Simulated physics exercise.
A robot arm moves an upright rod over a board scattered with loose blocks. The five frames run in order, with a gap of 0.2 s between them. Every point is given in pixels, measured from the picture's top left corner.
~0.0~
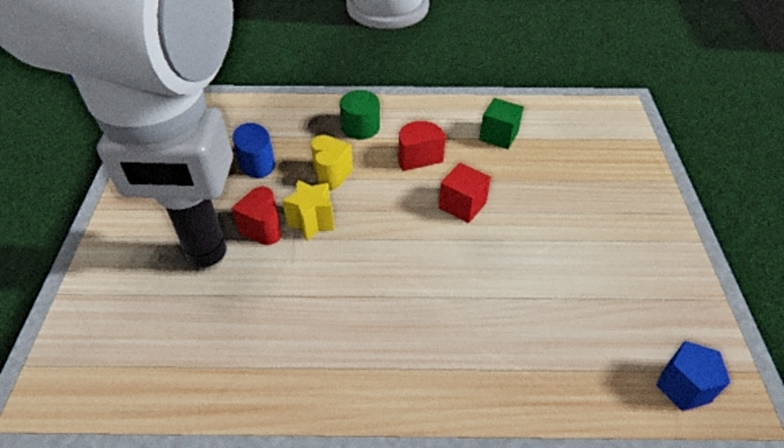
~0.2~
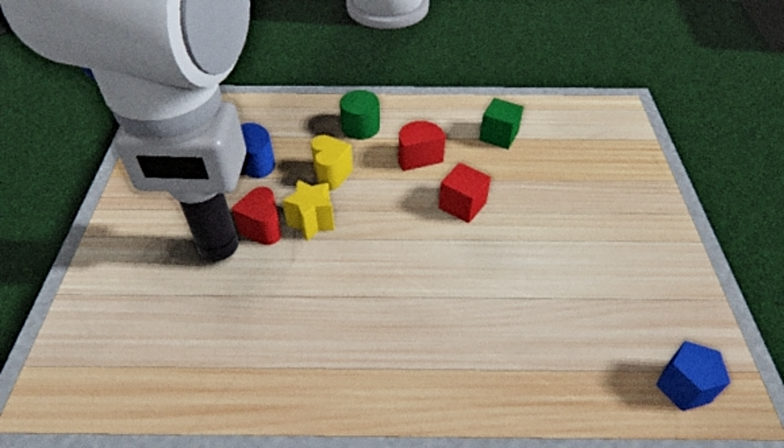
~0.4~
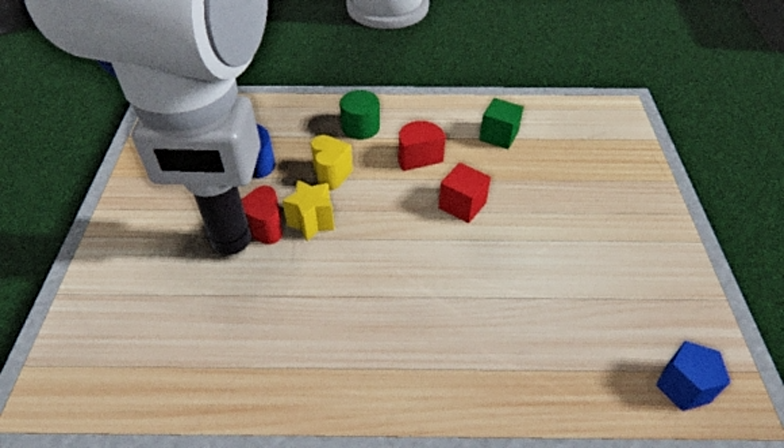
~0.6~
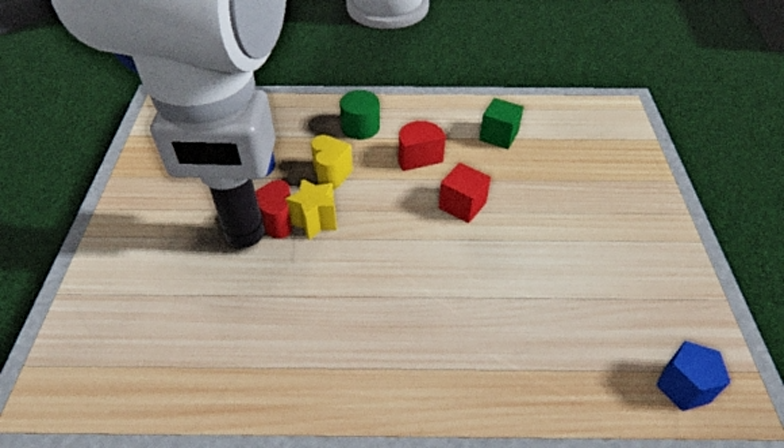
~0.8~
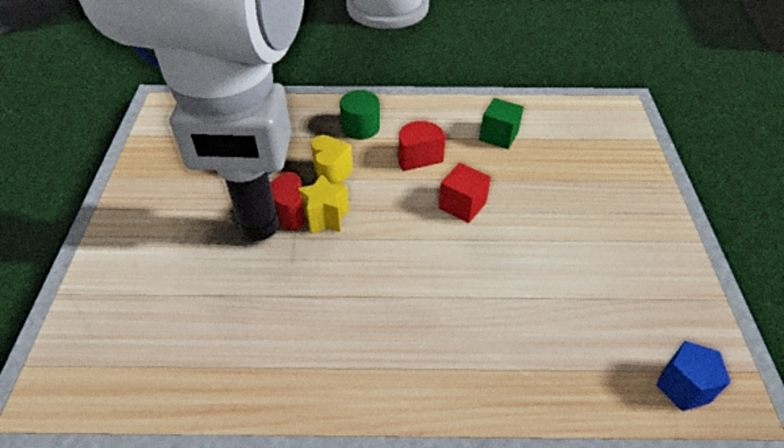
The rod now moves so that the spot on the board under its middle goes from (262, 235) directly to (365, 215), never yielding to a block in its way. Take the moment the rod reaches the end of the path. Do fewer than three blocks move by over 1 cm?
I believe so.
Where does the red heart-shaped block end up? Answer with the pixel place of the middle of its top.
At roughly (306, 172).
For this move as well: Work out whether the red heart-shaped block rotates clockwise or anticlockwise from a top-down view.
It spins anti-clockwise.
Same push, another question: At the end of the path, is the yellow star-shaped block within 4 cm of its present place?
Answer: No.
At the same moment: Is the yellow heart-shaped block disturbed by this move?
By the last moment, the yellow heart-shaped block will still be in its place.
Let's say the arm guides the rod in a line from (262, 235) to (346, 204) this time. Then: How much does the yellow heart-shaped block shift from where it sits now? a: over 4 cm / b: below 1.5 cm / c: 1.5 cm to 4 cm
c (1.5 cm to 4 cm)
What follows on the original path. One third of the way, rod (297, 220); red heart-shaped block (301, 175), turned 15° anticlockwise; yellow star-shaped block (335, 187), turned 40° clockwise.
Two thirds of the way, rod (331, 214); red heart-shaped block (306, 172), turned 35° anticlockwise; yellow star-shaped block (359, 180), turned 55° clockwise.
At the end, rod (365, 207); red heart-shaped block (306, 172), turned 35° anticlockwise; yellow star-shaped block (388, 170), turned 45° clockwise; yellow heart-shaped block still.
